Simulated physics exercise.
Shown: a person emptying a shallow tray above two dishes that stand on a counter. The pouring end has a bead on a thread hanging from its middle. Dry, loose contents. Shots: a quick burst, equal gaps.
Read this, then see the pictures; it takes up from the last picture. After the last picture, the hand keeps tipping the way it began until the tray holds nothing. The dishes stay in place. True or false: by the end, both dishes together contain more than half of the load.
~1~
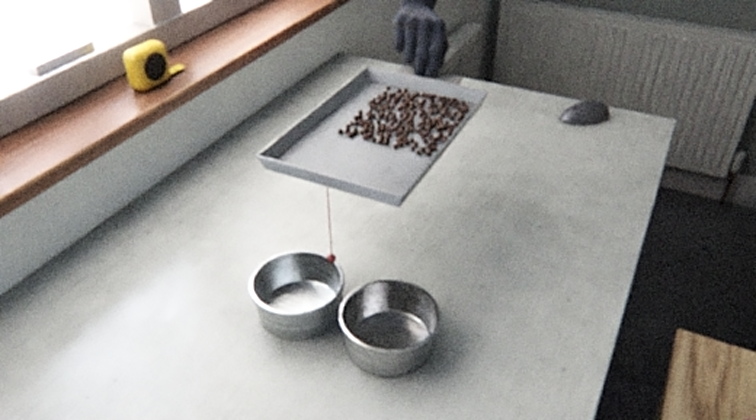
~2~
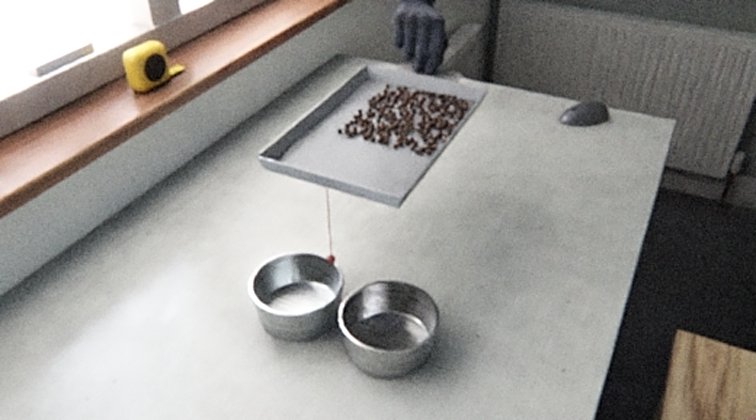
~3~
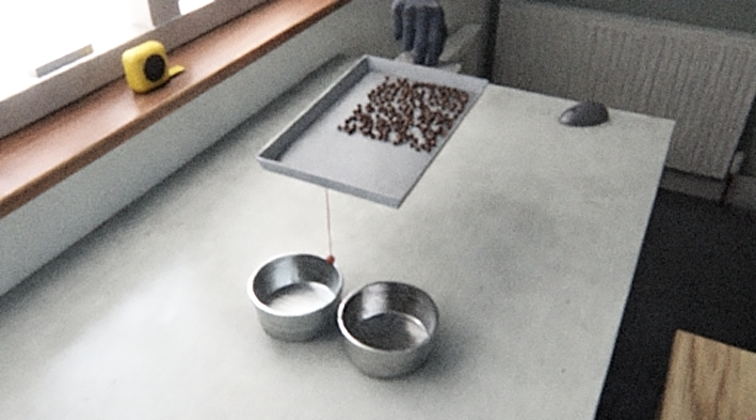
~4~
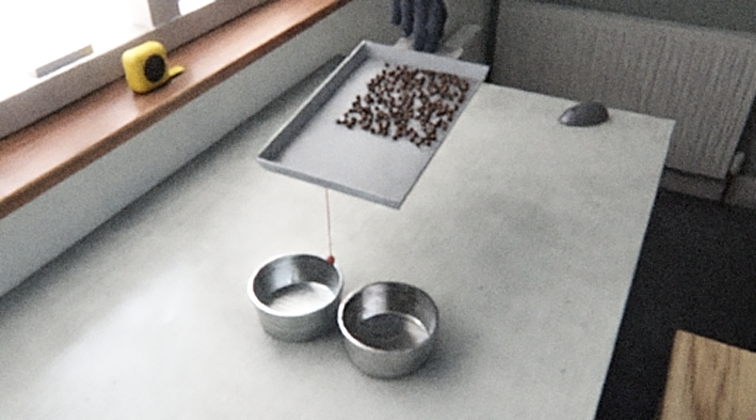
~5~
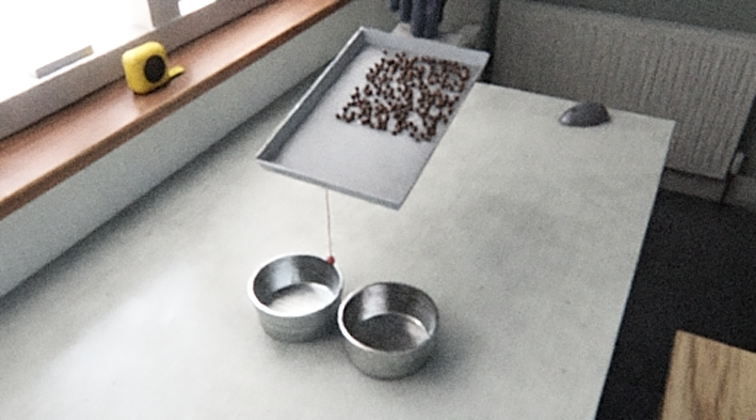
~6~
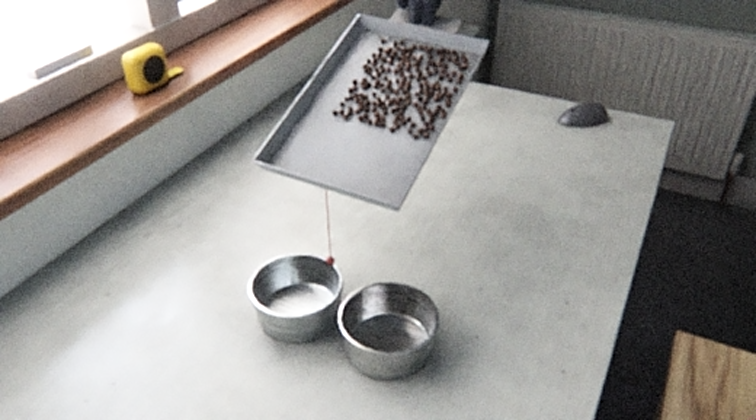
True.
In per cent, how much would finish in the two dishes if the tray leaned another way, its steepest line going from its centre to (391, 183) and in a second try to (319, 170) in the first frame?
Respectively 90 and 60 in a hundred.
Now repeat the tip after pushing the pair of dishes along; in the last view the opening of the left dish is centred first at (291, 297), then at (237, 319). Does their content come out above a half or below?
Past half, then shy of half.
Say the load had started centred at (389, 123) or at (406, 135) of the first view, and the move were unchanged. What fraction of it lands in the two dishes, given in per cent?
Near 80 % and 90 %.
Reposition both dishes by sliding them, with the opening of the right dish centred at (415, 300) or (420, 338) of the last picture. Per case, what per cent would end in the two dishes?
Near 50 % and 80 %.
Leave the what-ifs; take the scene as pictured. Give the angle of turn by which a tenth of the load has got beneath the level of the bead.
I'd say it is tilted about 65°.
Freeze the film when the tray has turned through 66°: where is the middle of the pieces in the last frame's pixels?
Somewhere near pixel (359, 200).
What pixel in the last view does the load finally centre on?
Around (360, 339).
Just after the last frame, tray tipped steeply; roughly two thirds on the tray; about a tenth in the right dish; just a few in the left dish; just a few outside both; roughly a quarter in the air.
A moment on, tray tipped past a quarter turn; roughly a quarter on the tray; roughly a third in the right dish; about a tenth in the left dish; about a tenth outside both; roughly a third in the air.
Further on, tray tipped past a quarter turn; roughly half in the right dish; roughly a third in the left dish; about a tenth outside both.
When it is over, tray tipped past a quarter turn; roughly half in the right dish; roughly a third in the left dish; about a tenth outside both.
